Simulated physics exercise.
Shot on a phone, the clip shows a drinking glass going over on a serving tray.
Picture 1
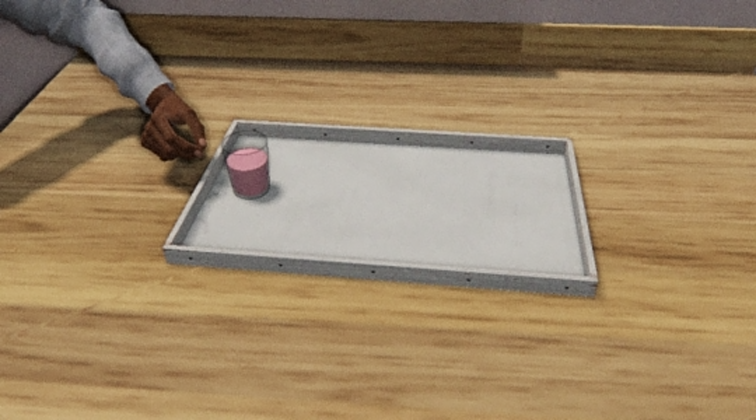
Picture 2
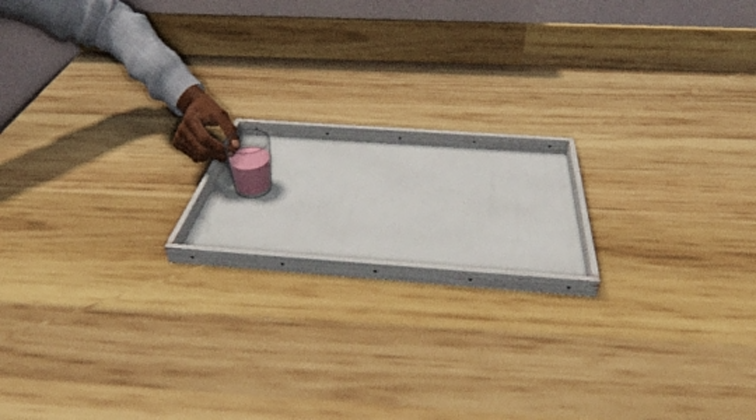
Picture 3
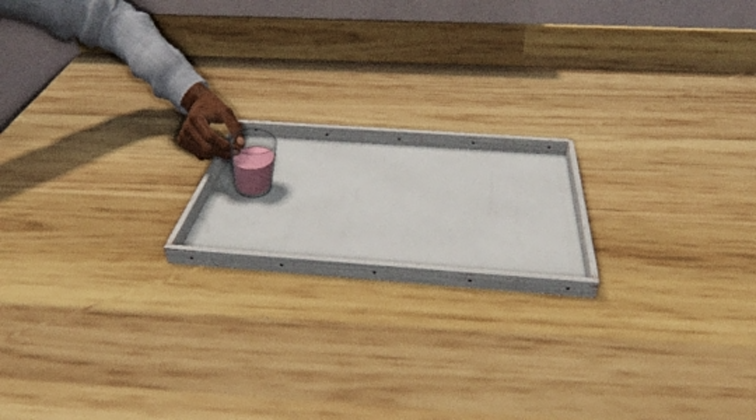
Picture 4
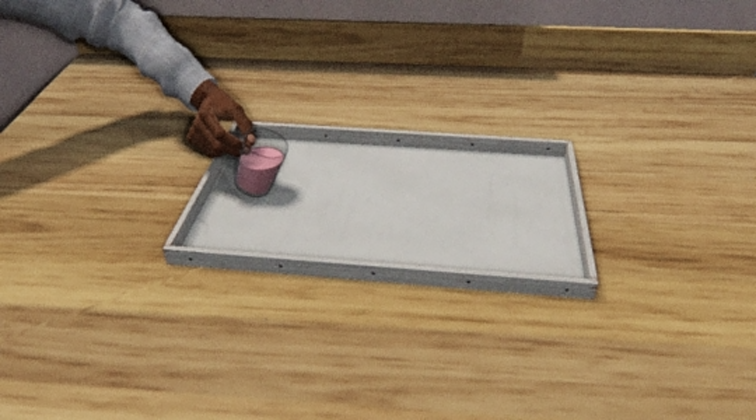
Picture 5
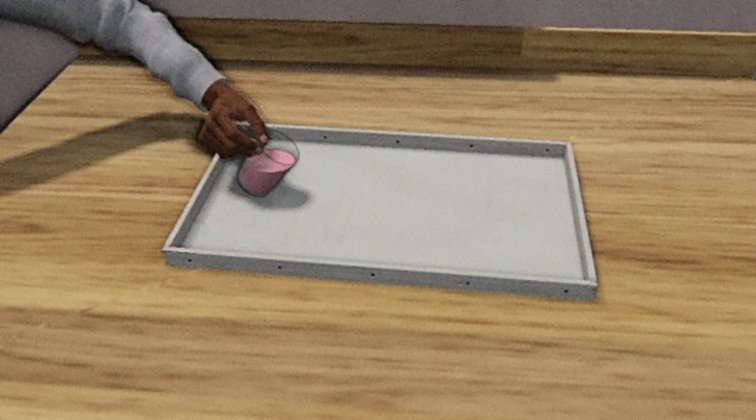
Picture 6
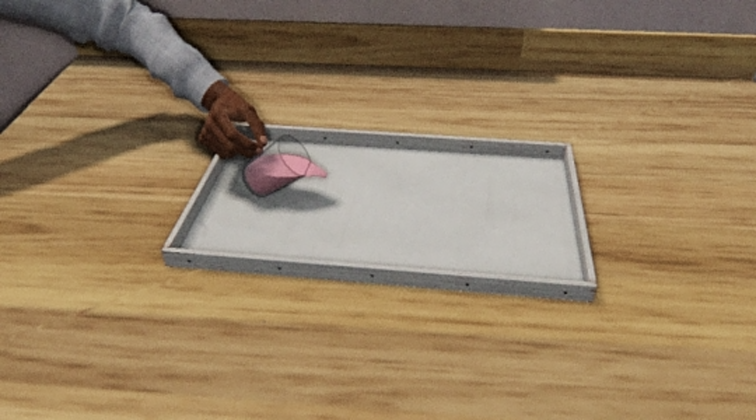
A clear glass of pink liquid stands at the left end of a shallow grey rectangular tray on a light wooden tabletop, seen from above at an angle. A brown-skinned hand in a pale blue-grey sleeve reaches in from the upper left and touches the glass near its rim. The glass tilts rightward, increasingly steeply, and pink liquid extends past its rim, while the tray stays put.
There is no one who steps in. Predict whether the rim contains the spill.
Prediction: The rim contains it.
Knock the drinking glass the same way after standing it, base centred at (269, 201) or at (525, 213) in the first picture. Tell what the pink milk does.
At the first place it keeps within the tray, at the second it gets out on to the top.
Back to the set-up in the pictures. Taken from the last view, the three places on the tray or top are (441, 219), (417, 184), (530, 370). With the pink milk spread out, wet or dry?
In the order listed they come out caught by it, caught by it, never touched.
A moment on, the drinking glass lies in the tray; the puddle covers about as much as a plate; the rim holds it.
Further on, the puddle covers about as much as a tray; the rim holds it.
When it is over, the puddle covers about as much as a tray; the rim holds it.
